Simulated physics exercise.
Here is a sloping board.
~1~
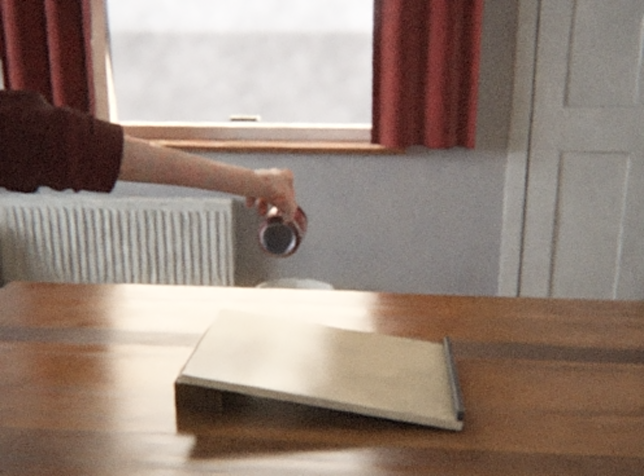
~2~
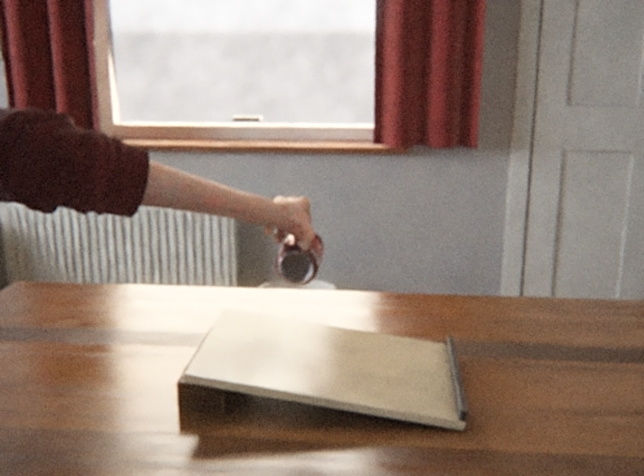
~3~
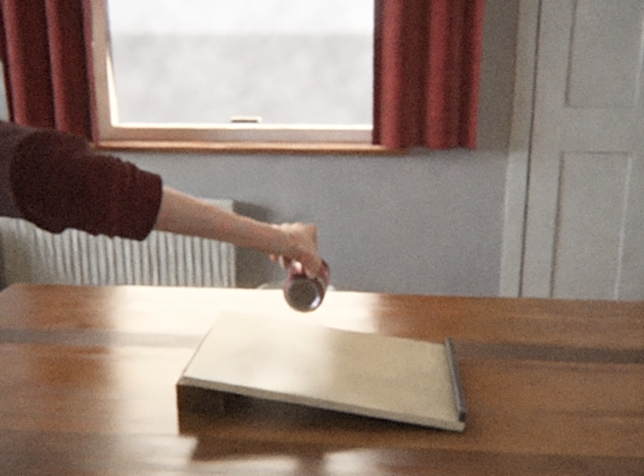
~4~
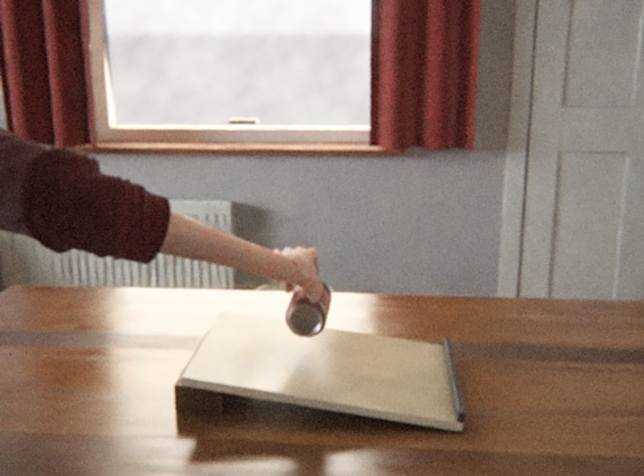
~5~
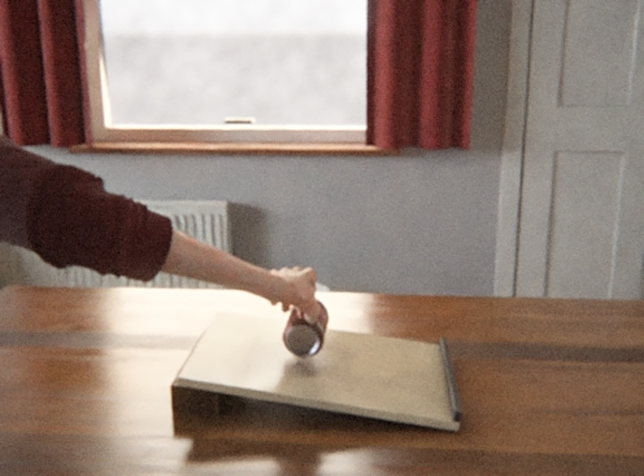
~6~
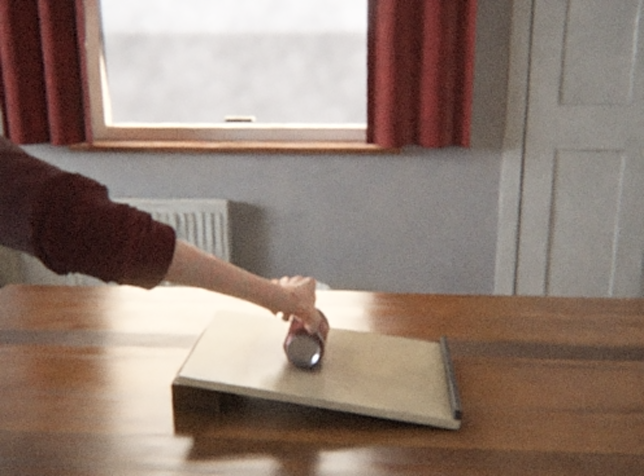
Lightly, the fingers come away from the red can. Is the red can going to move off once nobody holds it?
Most likely it will descend the slope.
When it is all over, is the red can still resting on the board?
Red can - still on top.
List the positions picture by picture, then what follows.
The first picture shows coming down; red can (284, 229).
The second picture shows coming down; red can (301, 256).
The third picture shows coming down; red can (307, 283).
The fourth picture shows coming down; red can (309, 307).
The fifth picture shows coming down; red can (307, 326).
The sixth picture shows set down, still held; red can (307, 336).
Then, 0.40 s on from there, red can shifted a little near (329, 339).
Then, 0.70 s on from there, red can shifted well along near (394, 349).
Then, 0.80 s on from there, red can shifted well along near (426, 355).
Then, 1.10 s on from there, red can shifted well along near (422, 354).
In the end, moved from the start, red can. At the end, from the last picture's camera, red can near (431, 355). The red can goes downhill.
